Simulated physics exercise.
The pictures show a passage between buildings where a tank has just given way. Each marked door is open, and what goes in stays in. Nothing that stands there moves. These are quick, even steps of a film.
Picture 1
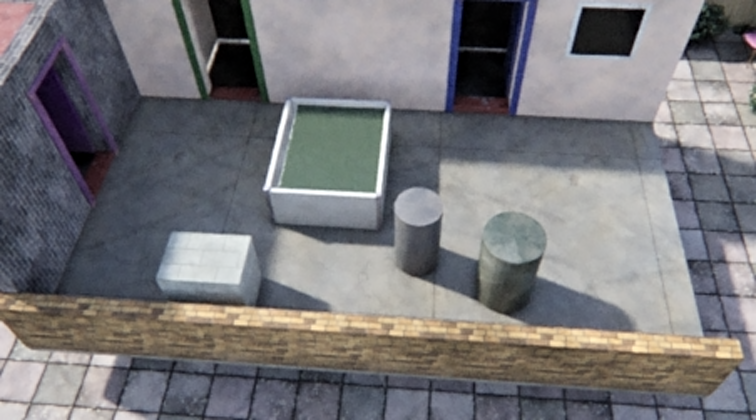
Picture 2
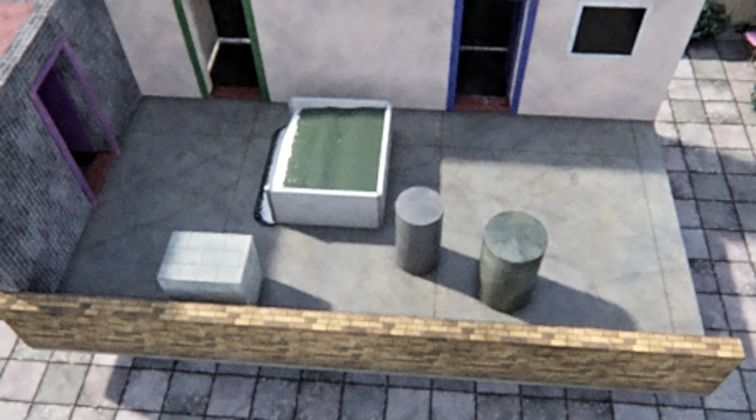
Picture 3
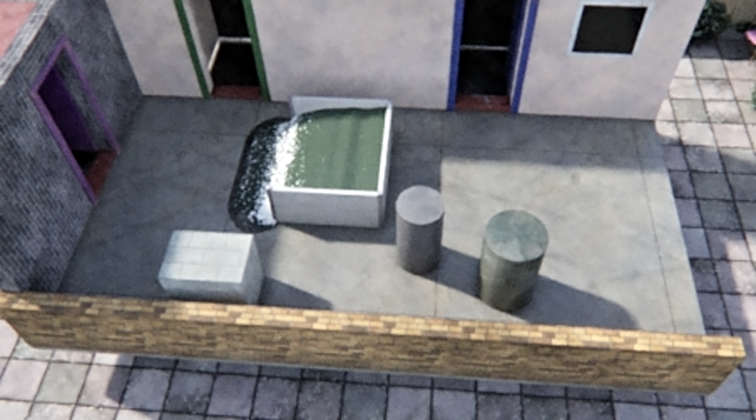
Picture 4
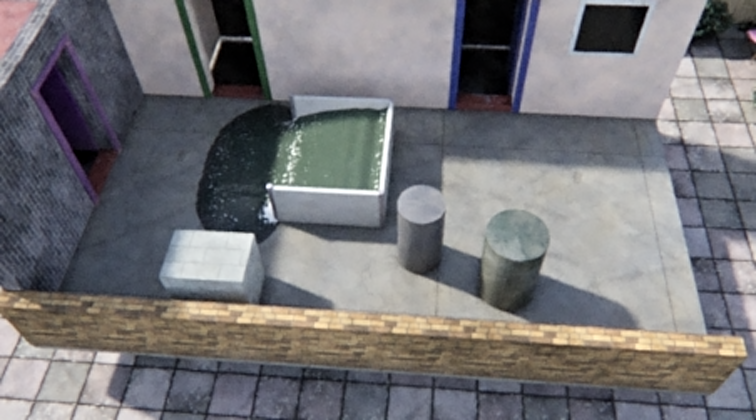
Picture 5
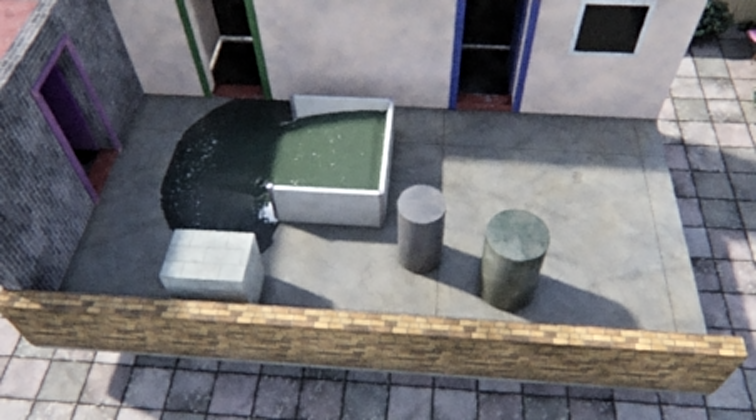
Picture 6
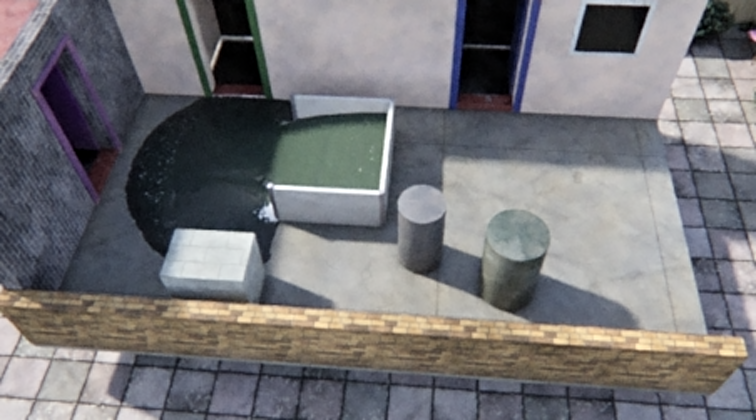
We see a white-walled tank of green water in a walled yard, whole at first; then its left side opens and dark water pours out, spreading leftward across the grey paving and reaching the pale block.
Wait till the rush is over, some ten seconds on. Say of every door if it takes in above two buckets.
One by one: The purple door lets in a lot; the green door lets in a lot; the blue door admits no more than that.
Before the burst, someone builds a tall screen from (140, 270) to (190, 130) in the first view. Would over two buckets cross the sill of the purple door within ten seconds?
Then: Purple door holds.
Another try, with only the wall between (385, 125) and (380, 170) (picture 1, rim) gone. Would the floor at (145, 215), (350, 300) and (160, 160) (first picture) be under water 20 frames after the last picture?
One after the other: Not flooded, no water, free of water.
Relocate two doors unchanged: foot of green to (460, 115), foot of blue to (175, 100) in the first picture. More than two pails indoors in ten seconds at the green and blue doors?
In short: The green door takes less; the blue door goes over.
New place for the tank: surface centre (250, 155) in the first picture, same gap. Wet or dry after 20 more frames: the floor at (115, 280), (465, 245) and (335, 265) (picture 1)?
In turn: Awash, not flooded, dry.
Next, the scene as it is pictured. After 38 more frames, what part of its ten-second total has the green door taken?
Roughly 95 per cent.
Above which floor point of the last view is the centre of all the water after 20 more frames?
Close to (197, 193).
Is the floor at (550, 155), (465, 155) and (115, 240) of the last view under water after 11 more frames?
In that order: Dry, free of water, flooded.
A moment on, water covers 30 % of the floor; the purple door over two buckets in, the green door under two buckets in, the blue door not reached.
Next, water covers 30 % of the floor; the purple door far over two buckets in, the green door under two buckets in, the blue door not reached.
Then, water covers 35 % of the floor; the purple door far over two buckets in, the green door over two buckets in, the blue door not reached.
Later, water covers 60 % of the floor; the purple door far over two buckets in, the green door over two buckets in, the blue door wet at the sill, nothing in.
In the end, water covers 85 % of the floor; the purple door far over two buckets in, the green door over two buckets in, the blue door wet at the sill, nothing in.
